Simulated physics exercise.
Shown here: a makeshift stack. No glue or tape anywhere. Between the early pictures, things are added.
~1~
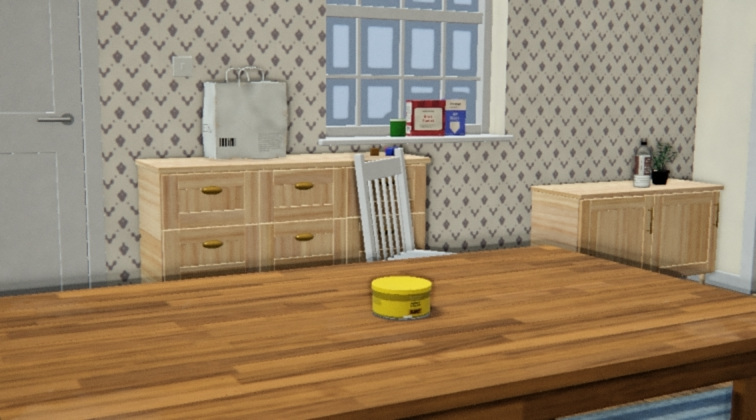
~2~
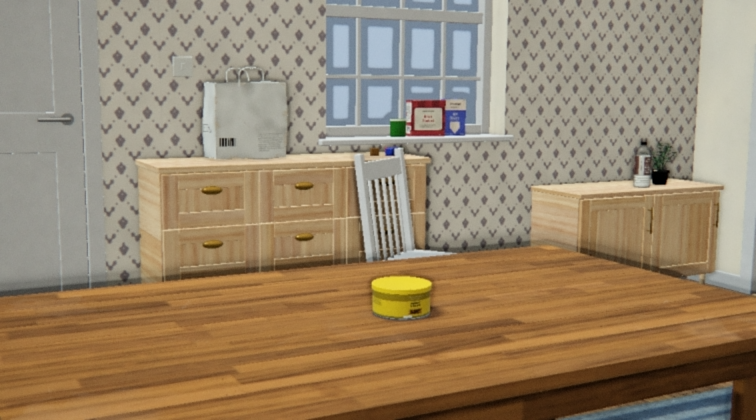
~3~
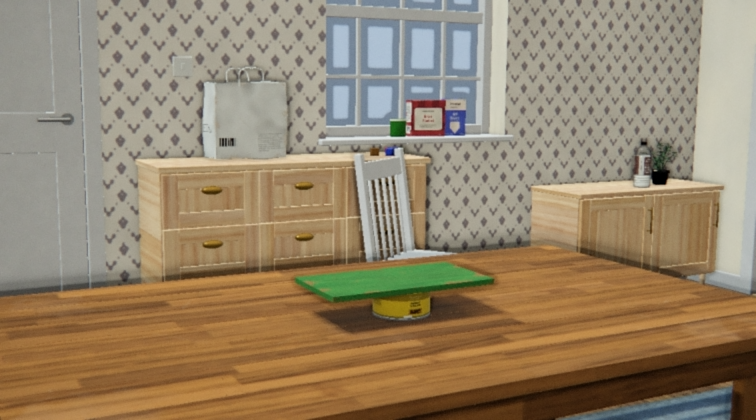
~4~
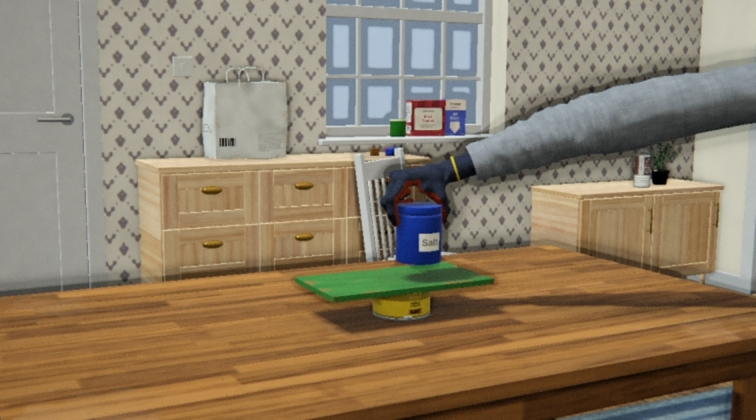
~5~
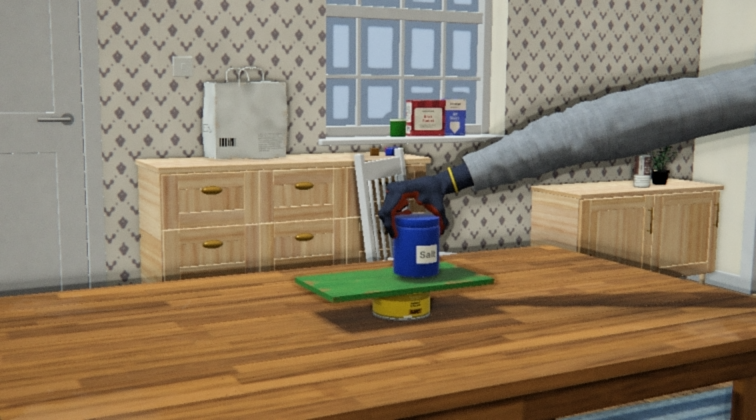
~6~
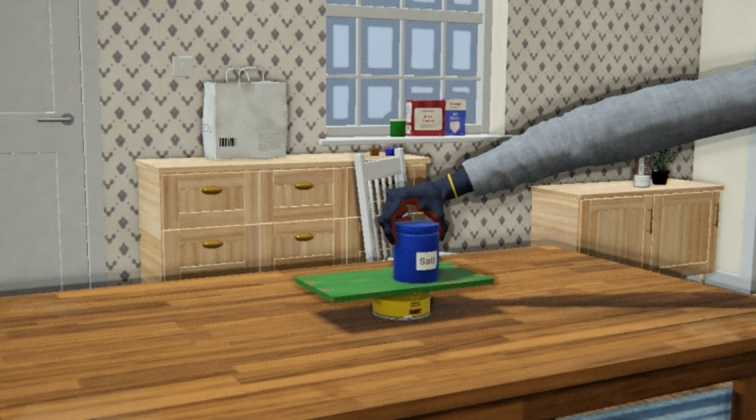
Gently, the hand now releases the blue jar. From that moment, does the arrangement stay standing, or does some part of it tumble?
I'd say it stands firm, no trouble.
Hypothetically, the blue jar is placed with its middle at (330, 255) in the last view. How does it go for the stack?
The stack then collapses.
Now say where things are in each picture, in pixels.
In the first picture, the last thing is not in view yet; yellow tub (401, 298).
In the second picture, the last thing is not in view yet; yellow tub (401, 298).
In the third picture, the last thing is not in view yet.
In the fourth picture, still above its spot; blue jar (419, 233).
In the fifth picture, still above its spot; blue jar (416, 245).
In the sixth picture, in place under the hand; blue jar (416, 251).
Then, 0.20 s on from there, no change.
Then, 0.50 s on from there, blue jar resting near (416, 252).
In the end, all 3 unmoved. At the end, from the last picture's camera, blue jar near (416, 252). The stack holds.
